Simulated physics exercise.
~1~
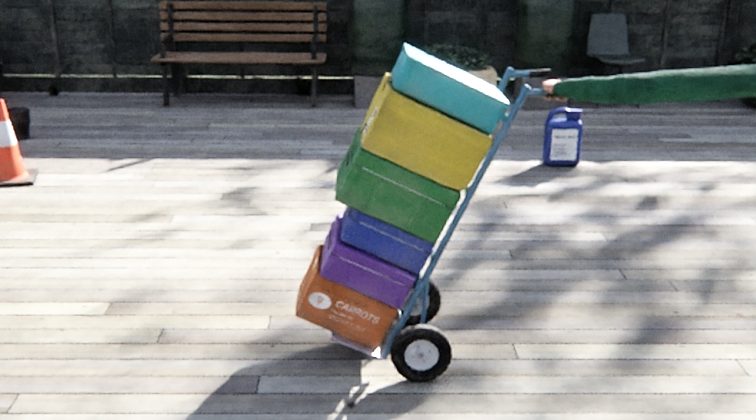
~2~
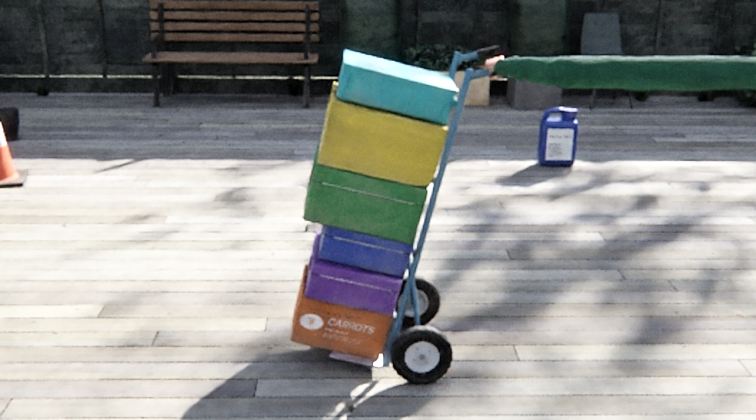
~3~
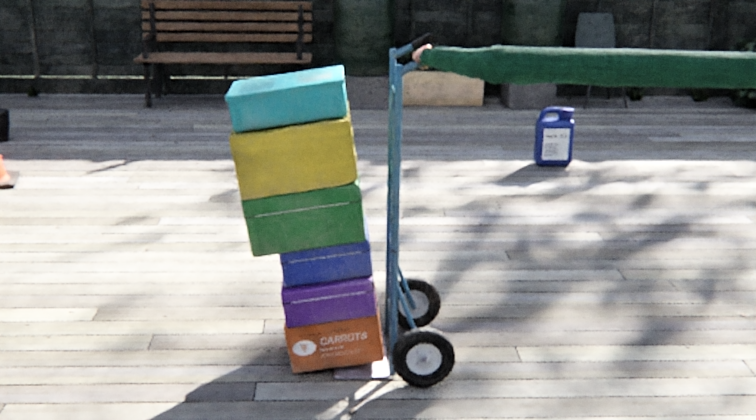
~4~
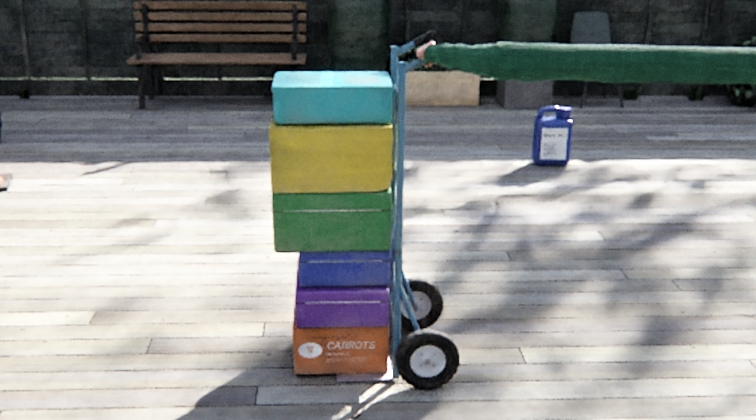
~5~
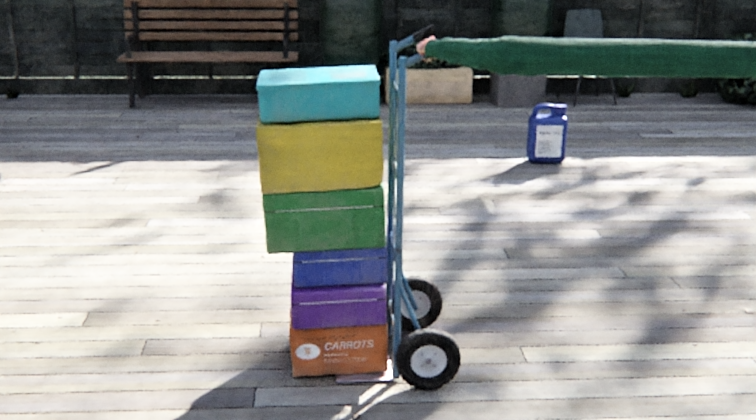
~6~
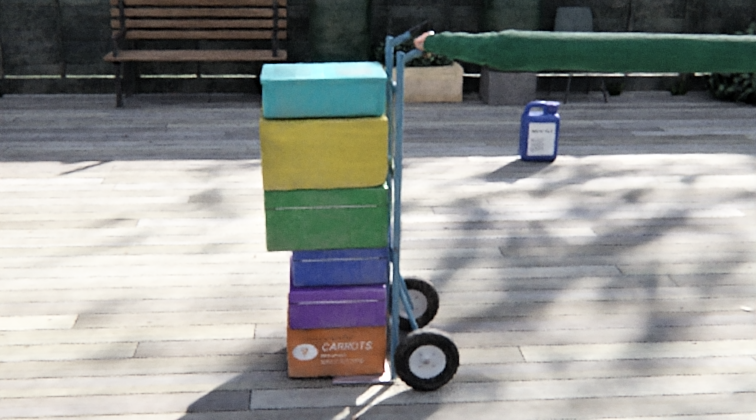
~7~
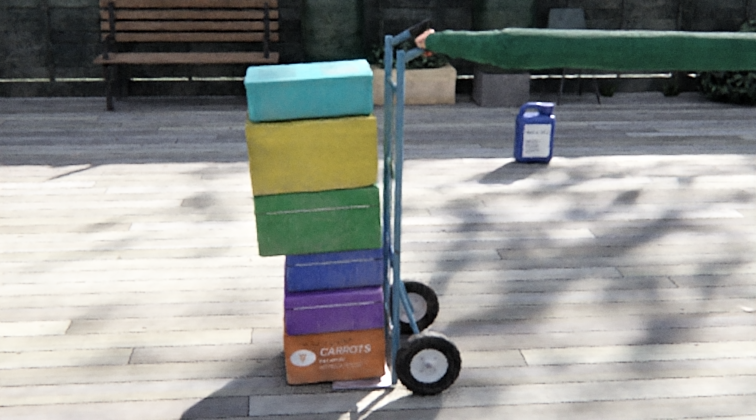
Sunlit wooden deck, a green-sleeved arm swinging a loaded blue sack truck upright, its stacked colourful boxes rocking but staying standing.
